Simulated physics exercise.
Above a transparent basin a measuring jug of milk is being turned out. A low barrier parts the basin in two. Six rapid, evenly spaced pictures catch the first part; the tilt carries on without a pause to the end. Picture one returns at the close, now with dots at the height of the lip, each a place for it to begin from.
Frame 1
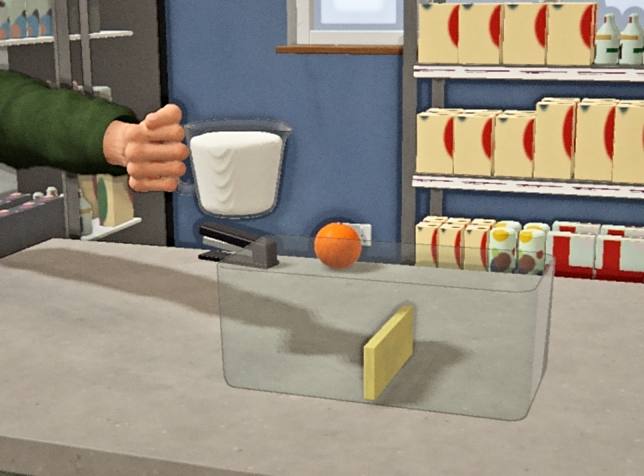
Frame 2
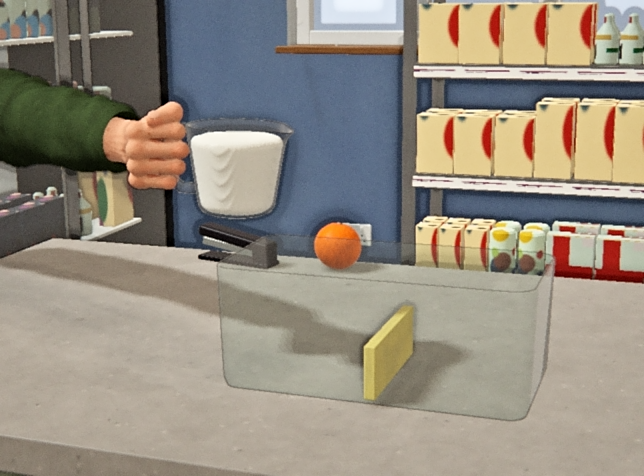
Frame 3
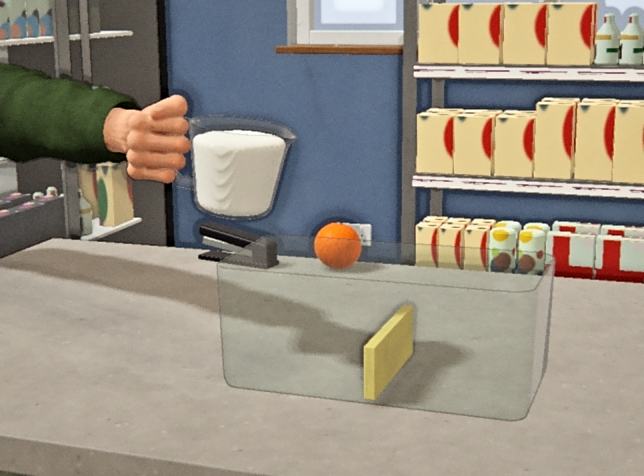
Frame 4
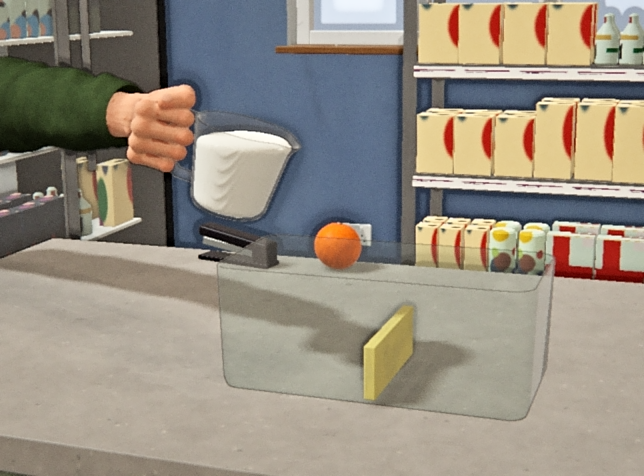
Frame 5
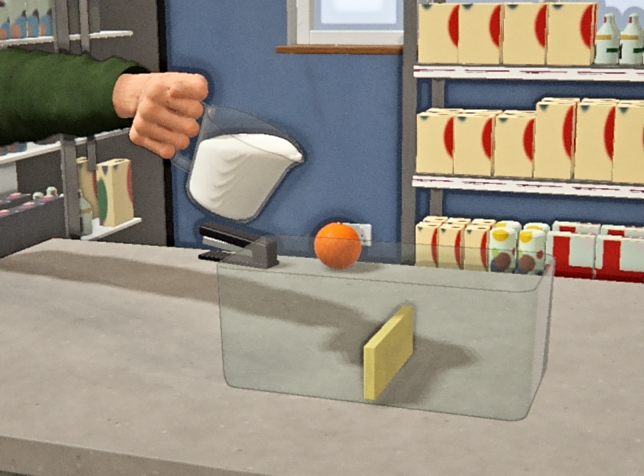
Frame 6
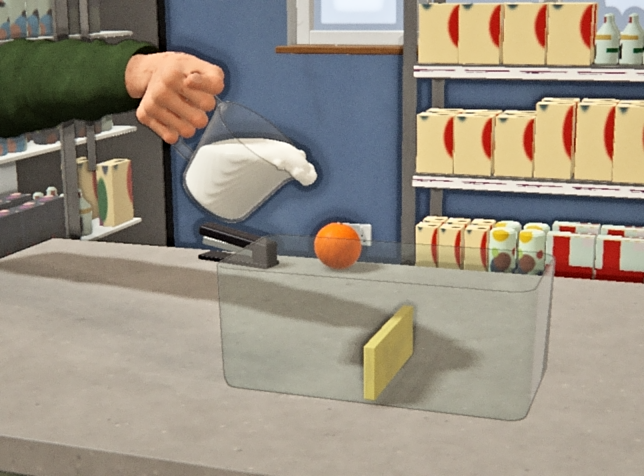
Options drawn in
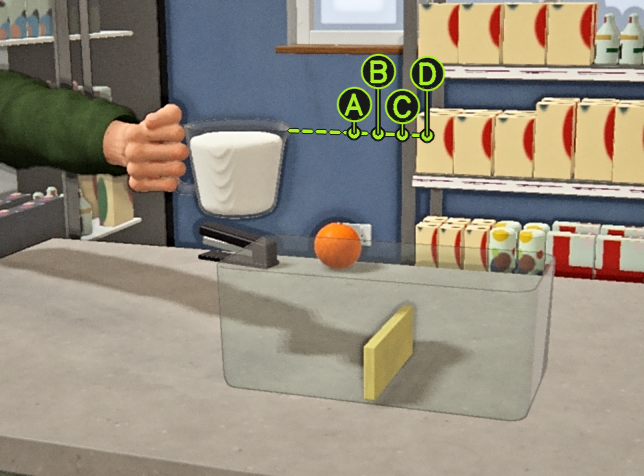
A hand in a green sleeve held a clear jug of milk above a see-through basin with a low yellow barrier, then gradually tilted it to the right until the milk bulged just over the lip.
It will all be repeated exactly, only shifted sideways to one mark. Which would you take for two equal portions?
A works best here.
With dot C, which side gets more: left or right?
The right side.
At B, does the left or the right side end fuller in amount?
The right one.
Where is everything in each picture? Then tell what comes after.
Upright, lip at (289, 130); basin from (225, 383) to (530, 420); top of the wall at (390, 325); nothing has left yet, in the first picture.
Upright, lip at (290, 132); nothing has left yet, in the second picture.
Tipped about 7°, lip at (294, 138); nothing has left yet, in the third picture.
Tipped about 16°, lip at (298, 148); nothing has left yet, in the fourth picture.
Tipped about 27°, lip at (301, 161); nothing has left yet, in the fifth picture.
Tipped about 40°, lip at (301, 176); milk is over the lip, down to (307, 181), in the sixth picture.
On the marked copy, A at (354, 132); B at (378, 133); C at (402, 134); D at (427, 135).
If A is chosen, about 46 % ends left of the wall and 53 % right of it.
If B is chosen, about 12 % ends left of the wall and 88 % right of it.
If C is chosen, about 2 % ends left of the wall and 97 % right of it.
If D is chosen, about 3 % ends left of the wall and 96 % right of it.
